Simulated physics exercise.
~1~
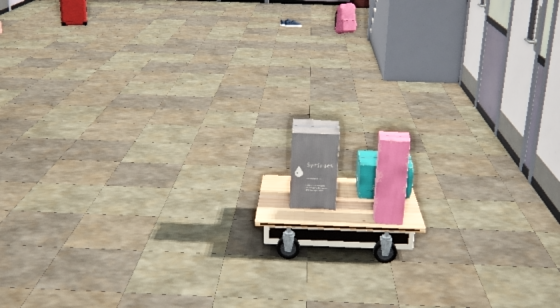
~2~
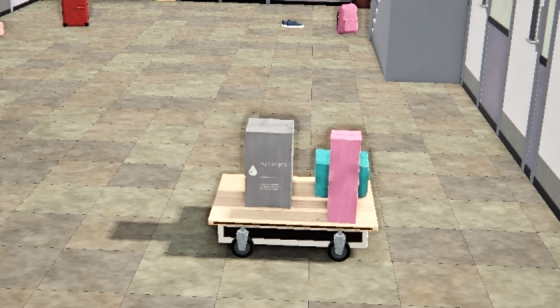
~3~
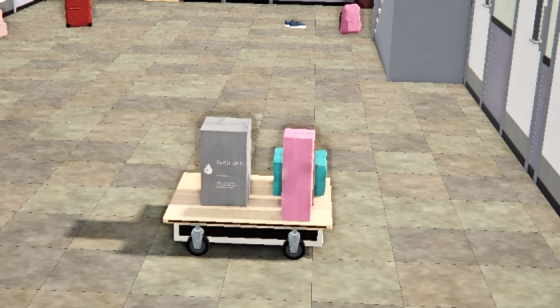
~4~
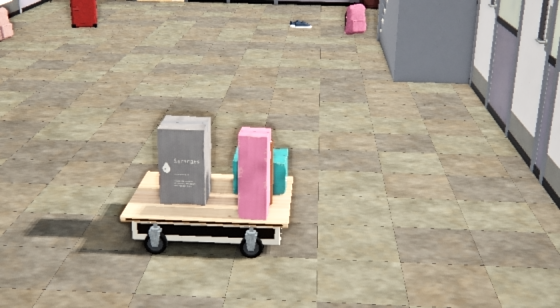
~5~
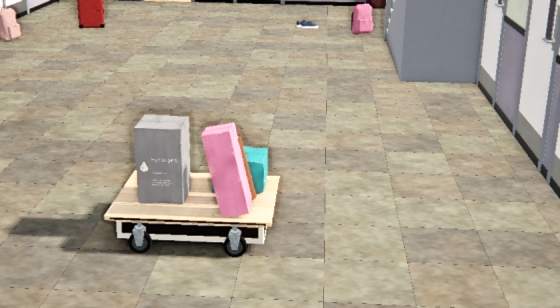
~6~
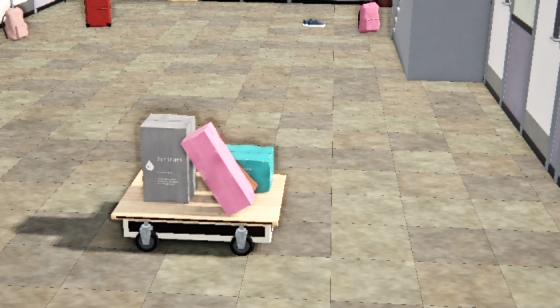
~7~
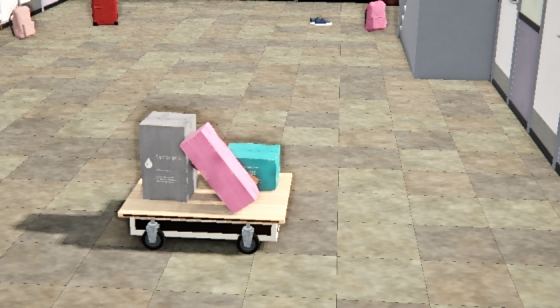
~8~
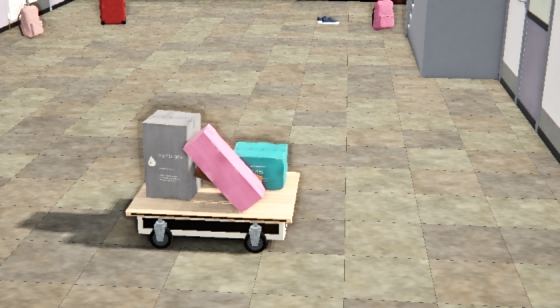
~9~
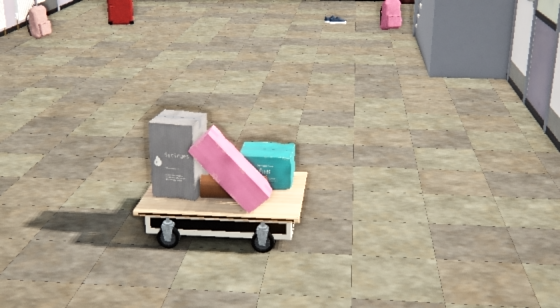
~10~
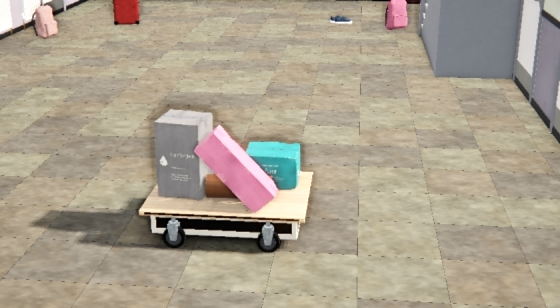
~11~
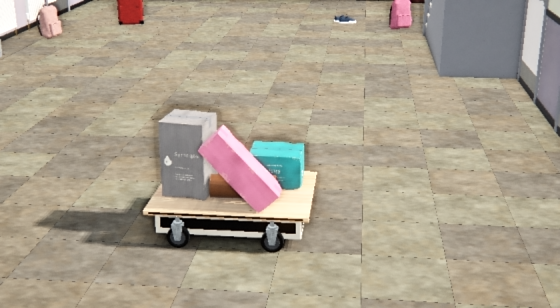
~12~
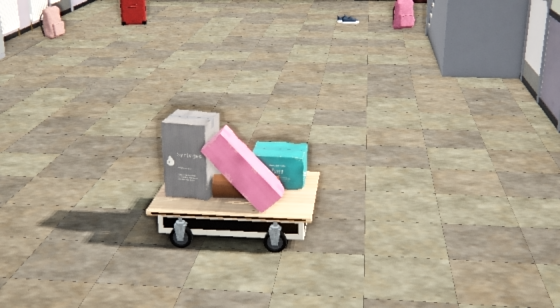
The footage shows a flat cart rolling left across a tiled floor with a grey box, a pink box, a turquoise parcel and a brown canister aboard. As it stops, the pink box and canister tip left, ending with the canister on its side and the pink box leaning against the upright grey box.
